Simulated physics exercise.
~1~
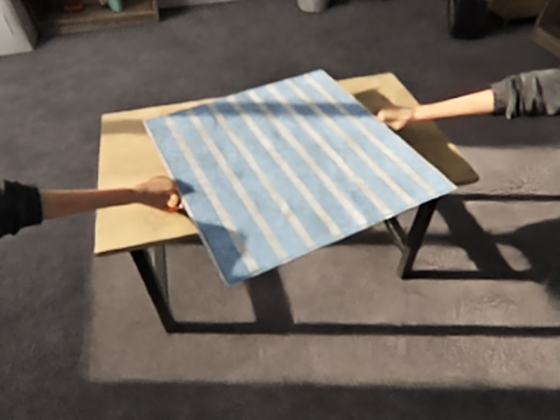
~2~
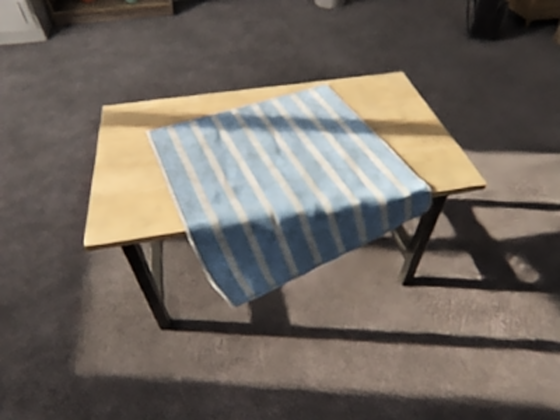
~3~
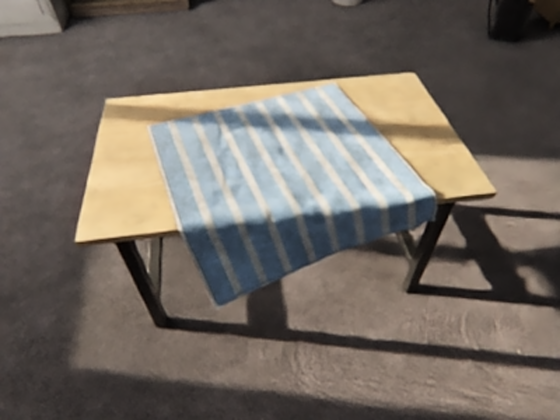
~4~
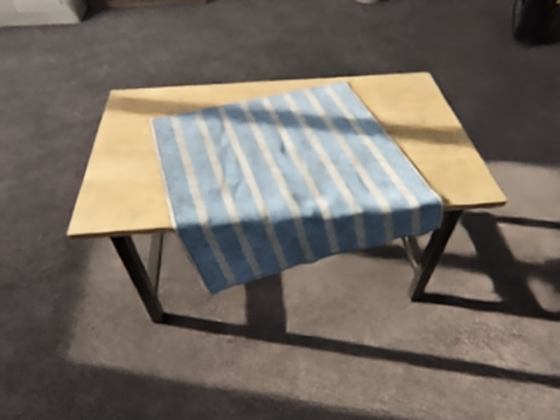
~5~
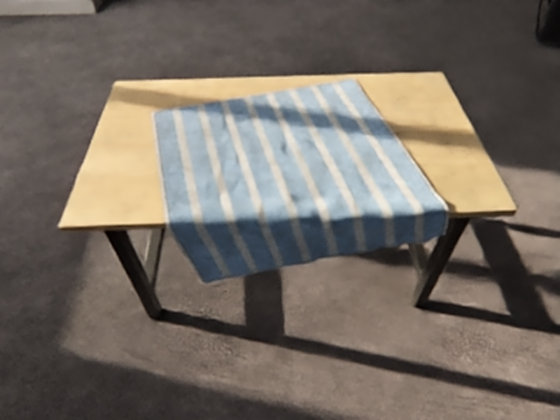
On a wooden desk in a sunlit, grey-floored room, two hands held a blue and white striped scarf out flat and let it go; it settled over the top, its front part drooping over the edge, and stayed there.
